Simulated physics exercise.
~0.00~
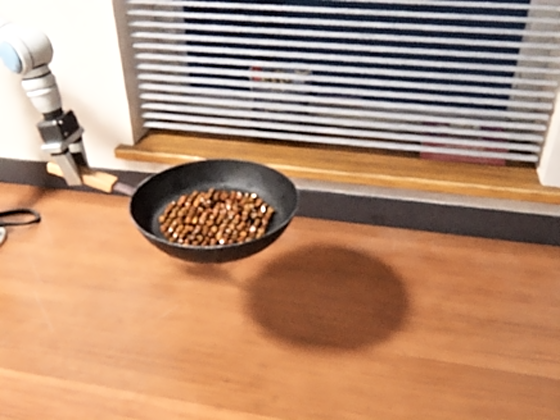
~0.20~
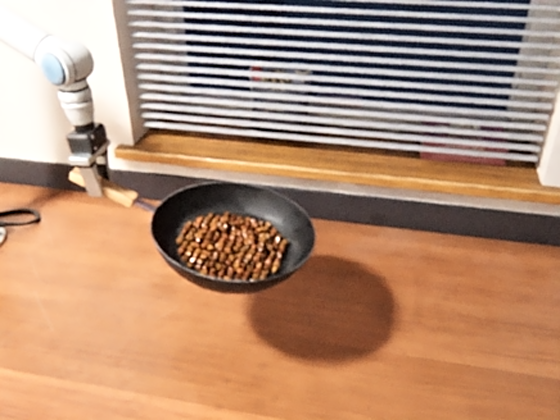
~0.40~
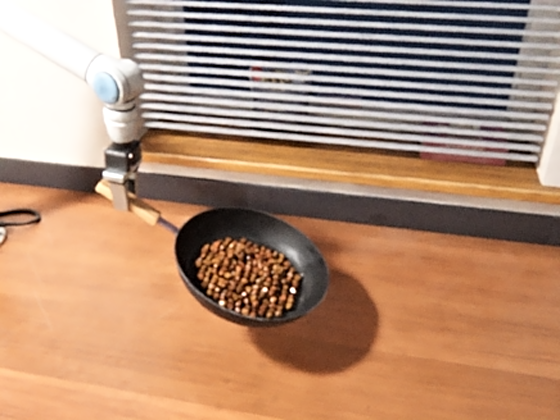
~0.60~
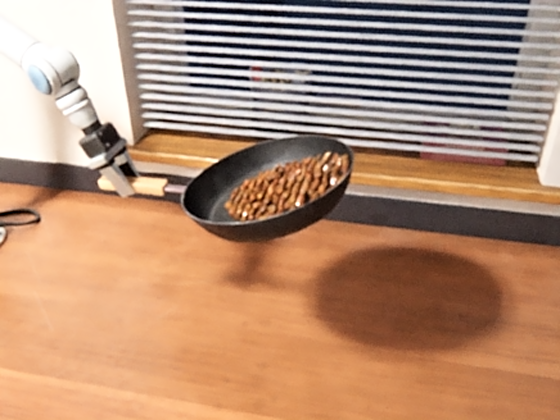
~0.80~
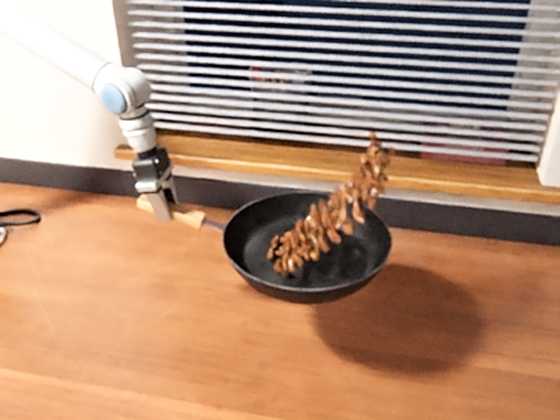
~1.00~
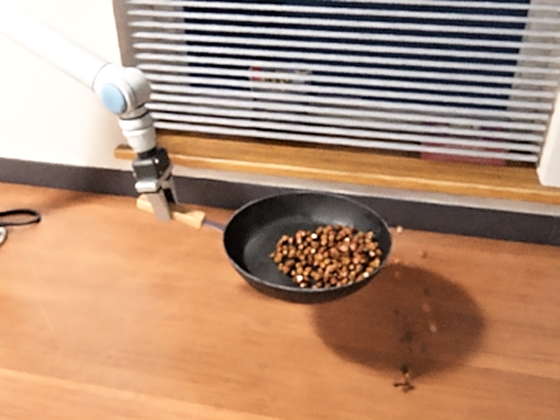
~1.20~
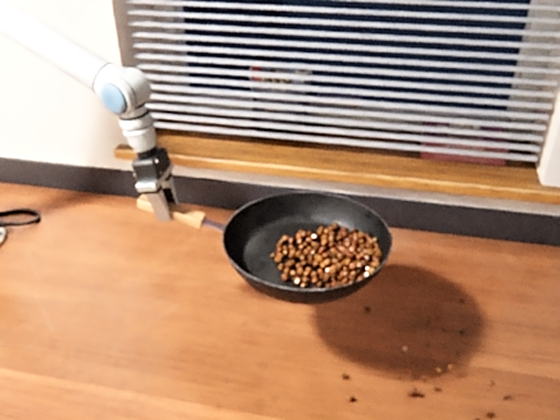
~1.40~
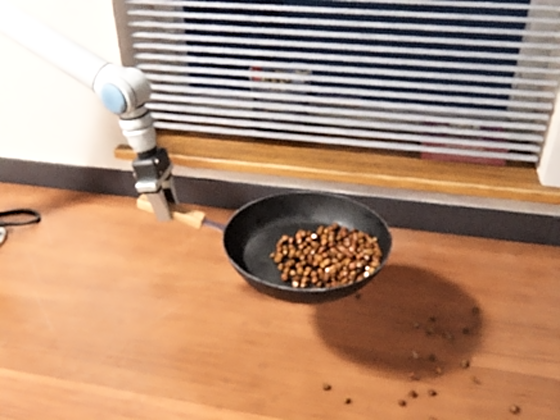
The clip opens on a robot arm holding a black frying pan by its handle above a wooden surface, with a heap of small brown pellets inside and window blinds behind. The arm carries the pan to the right and downward, leaning it slightly. It then swings the pan upward, tilted, and the pellets slide toward the far rim. As the pan drops and moves right, the pellets fly up in a curving stream. Most land back in the pan, but some spill past the right side and scatter across the surface, while the pan stays still.
